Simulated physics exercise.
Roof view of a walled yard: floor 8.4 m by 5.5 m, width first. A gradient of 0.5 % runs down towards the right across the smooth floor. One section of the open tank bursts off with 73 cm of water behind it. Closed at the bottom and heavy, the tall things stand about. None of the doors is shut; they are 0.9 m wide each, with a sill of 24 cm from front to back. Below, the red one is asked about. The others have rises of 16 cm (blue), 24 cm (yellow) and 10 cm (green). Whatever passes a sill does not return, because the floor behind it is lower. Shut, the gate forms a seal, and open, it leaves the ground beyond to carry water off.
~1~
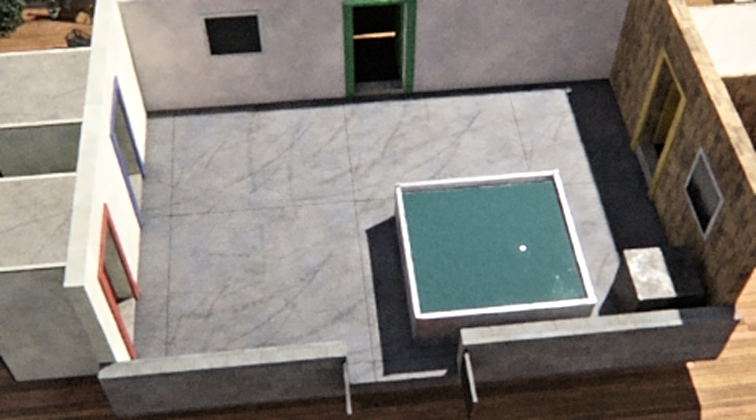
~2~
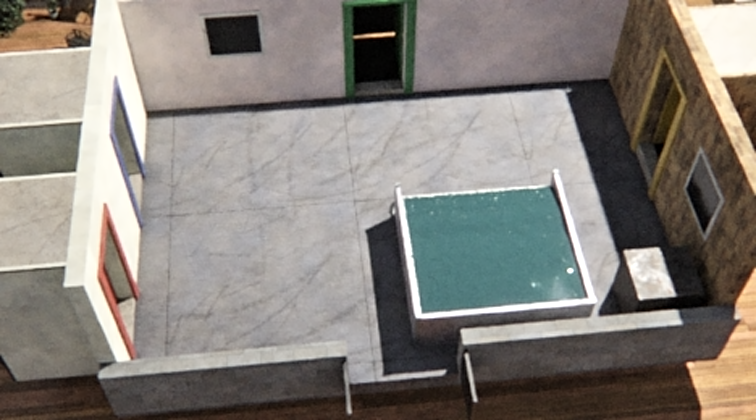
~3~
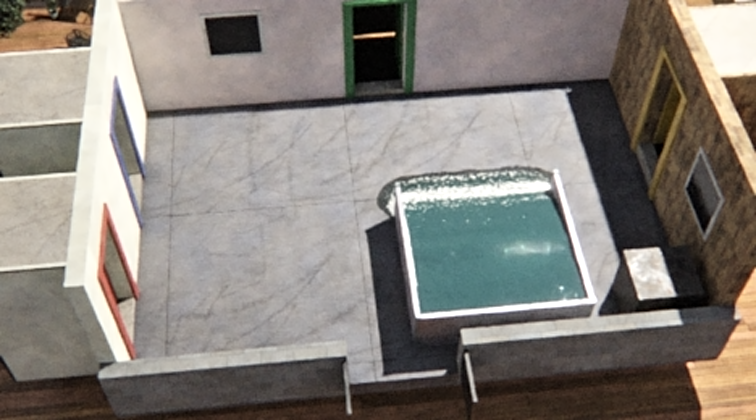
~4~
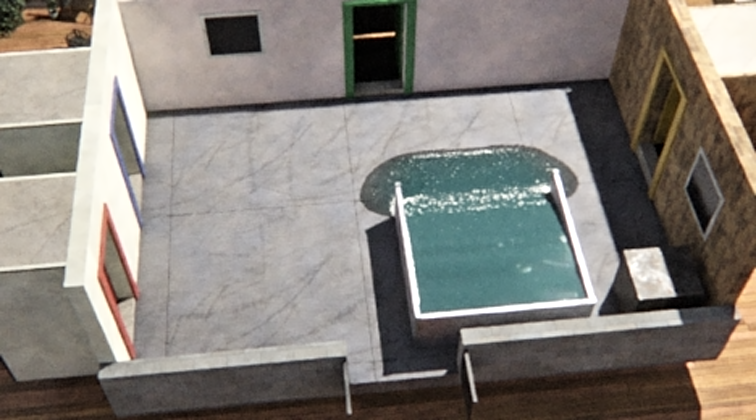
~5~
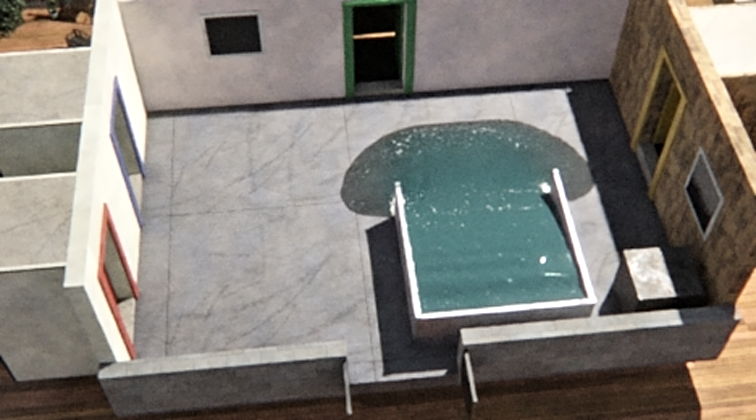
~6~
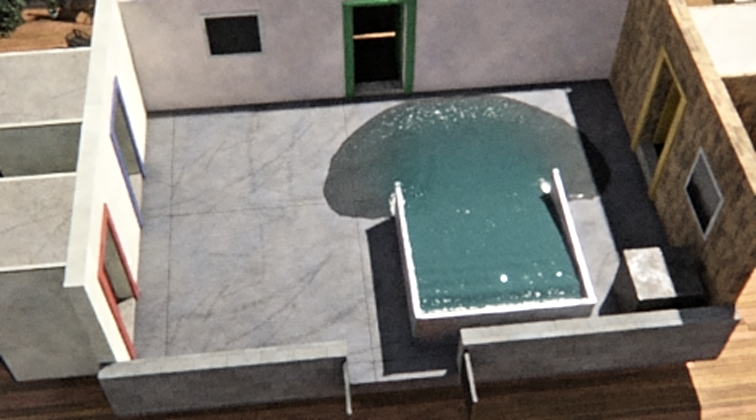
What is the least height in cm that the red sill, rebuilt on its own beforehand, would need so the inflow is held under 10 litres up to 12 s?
Around 8 cm would be enough.
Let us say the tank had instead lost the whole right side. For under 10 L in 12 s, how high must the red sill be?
Some 9.5 centimetres.
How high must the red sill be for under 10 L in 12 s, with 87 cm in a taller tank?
Then a height close to 10.5 cm.
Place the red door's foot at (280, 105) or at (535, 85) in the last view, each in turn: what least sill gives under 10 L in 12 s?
You'd want about 12.0 cm there first, then about 30 cm.
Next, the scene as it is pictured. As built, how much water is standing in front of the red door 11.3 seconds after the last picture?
Lab note: Depth approx. 9.0 cm.
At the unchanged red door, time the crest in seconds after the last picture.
It peaks around 9.0 s.
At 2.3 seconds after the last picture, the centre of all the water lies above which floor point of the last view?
(466, 161).
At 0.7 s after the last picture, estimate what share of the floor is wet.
I'd say near 35 percent.
Then, 0.7 s after the last picture water covers 35 % of the floor, deepest (46 cm) near (450, 100); it has not reached the red door.
Then, 2.3 s after the last picture water covers 45 % of the floor, deepest (45 cm) near (604, 82); it has not reached the red door.
Then, 11.3 s after the last picture water covers 100 % of the floor, deepest (12 cm) near (619, 216); 9 cm at the red door, 1 litre in over its 11 cm sill.
At the red door as built, the water peaked near 11 cm, 9.1 s after the last picture.
Run again over the same 12 s with other heights there, 17 litres in over 7 cm, 3 litres over 9.5 cm. The limit of 10 litres is kept from about 8 cm up.
